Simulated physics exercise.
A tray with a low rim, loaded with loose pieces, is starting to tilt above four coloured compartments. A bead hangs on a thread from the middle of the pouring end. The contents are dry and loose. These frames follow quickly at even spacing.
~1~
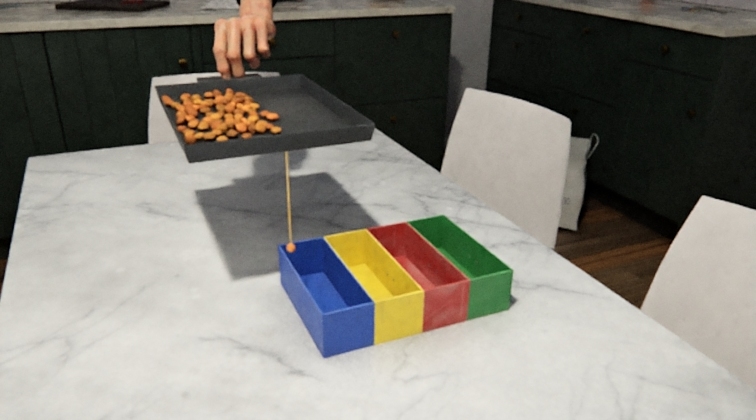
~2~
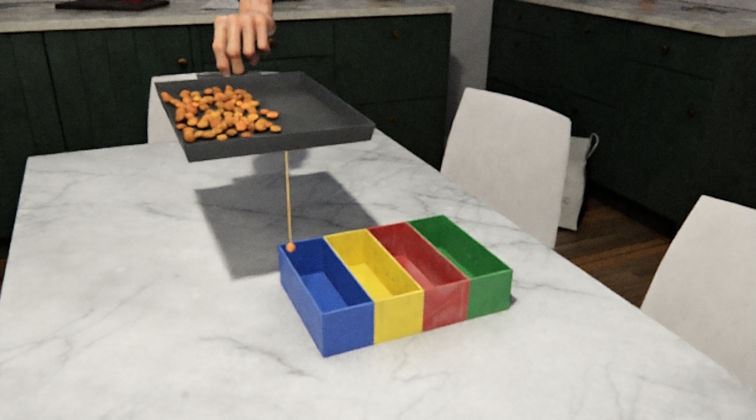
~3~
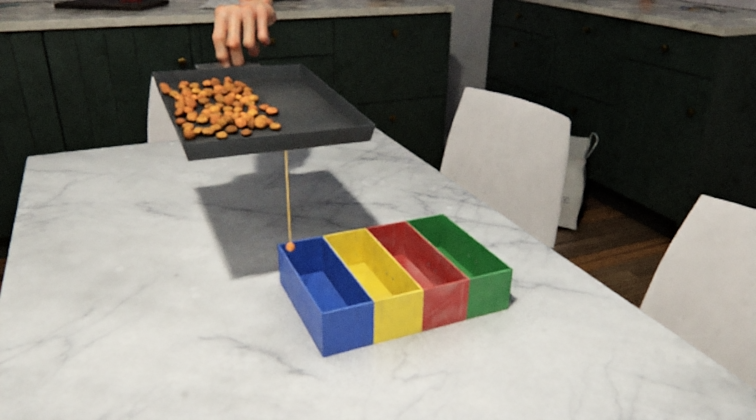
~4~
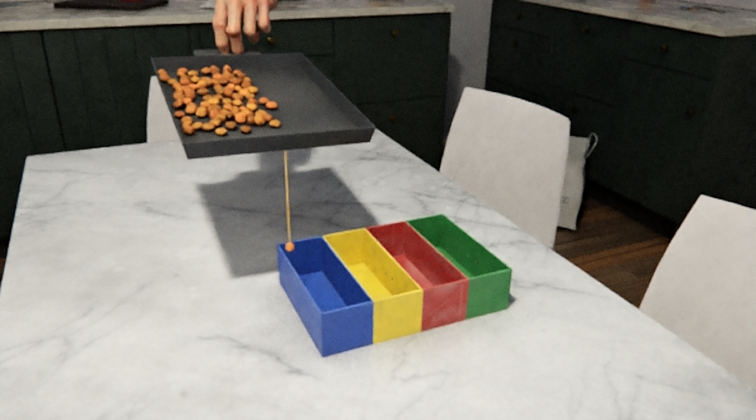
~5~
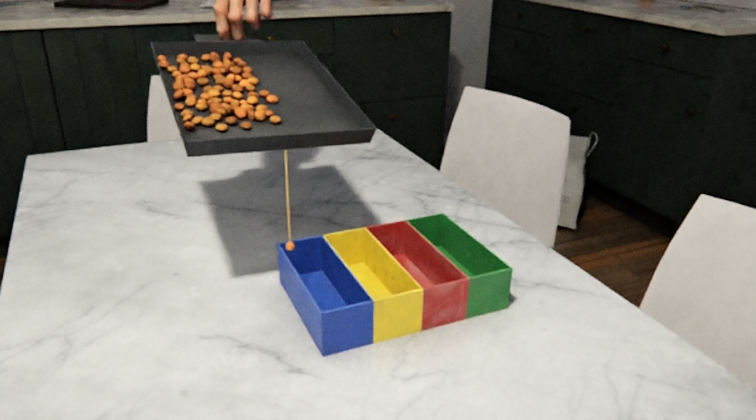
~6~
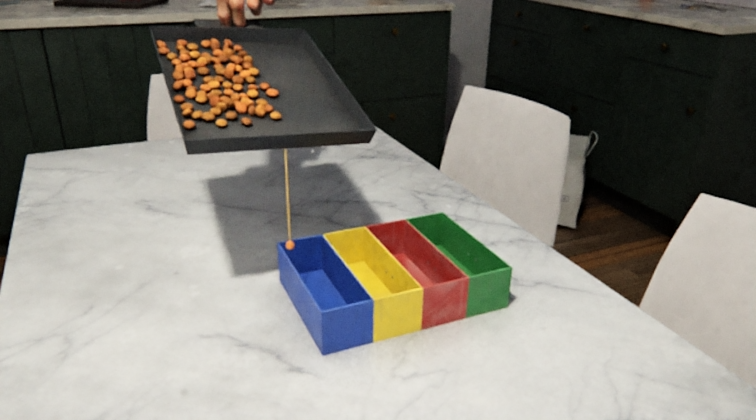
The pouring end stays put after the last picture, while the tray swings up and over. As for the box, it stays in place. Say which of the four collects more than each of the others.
The yellow one collects the most.
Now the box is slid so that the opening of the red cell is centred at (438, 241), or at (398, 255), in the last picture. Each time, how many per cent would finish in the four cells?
About 60 % and 80 %.
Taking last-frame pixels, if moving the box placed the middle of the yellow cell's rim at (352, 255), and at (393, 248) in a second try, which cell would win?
The first time it is the yellow cell; the second time it is blue.
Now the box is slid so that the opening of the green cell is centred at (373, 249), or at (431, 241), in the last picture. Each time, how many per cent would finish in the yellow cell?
First position: Some 20 %; second position: Some 40 %.
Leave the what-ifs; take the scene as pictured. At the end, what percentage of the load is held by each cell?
Estimated shares - blue cell close to 30, yellow cell close to 40, red cell close to 10, green cell close to 0.
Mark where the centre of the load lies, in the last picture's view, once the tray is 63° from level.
The middle of the pieces sits at roughly (305, 134).
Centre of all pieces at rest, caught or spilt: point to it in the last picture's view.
Centre at rest, last view: Approx. (358, 304).
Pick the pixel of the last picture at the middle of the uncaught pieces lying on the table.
It centres at roughly (286, 375).
Soon, tray tipped steeply; nearly all on the tray; a small part falling or outside the box.
A while on, tray tipped past a quarter turn; about a third on the tray; about a quarter in the yellow cell; a small part in the blue cell; a small part in the red cell; about a quarter falling or outside the box.
Towards the end, tray tipped past a quarter turn; about a third in the yellow cell; about a quarter in the blue cell; a small part in the red cell; about a quarter falling or outside the box.
Finally, tray tipped past a quarter turn; about a third in the yellow cell; about a quarter in the blue cell; a small part in the red cell; none in the green cell; about a quarter outside the box.
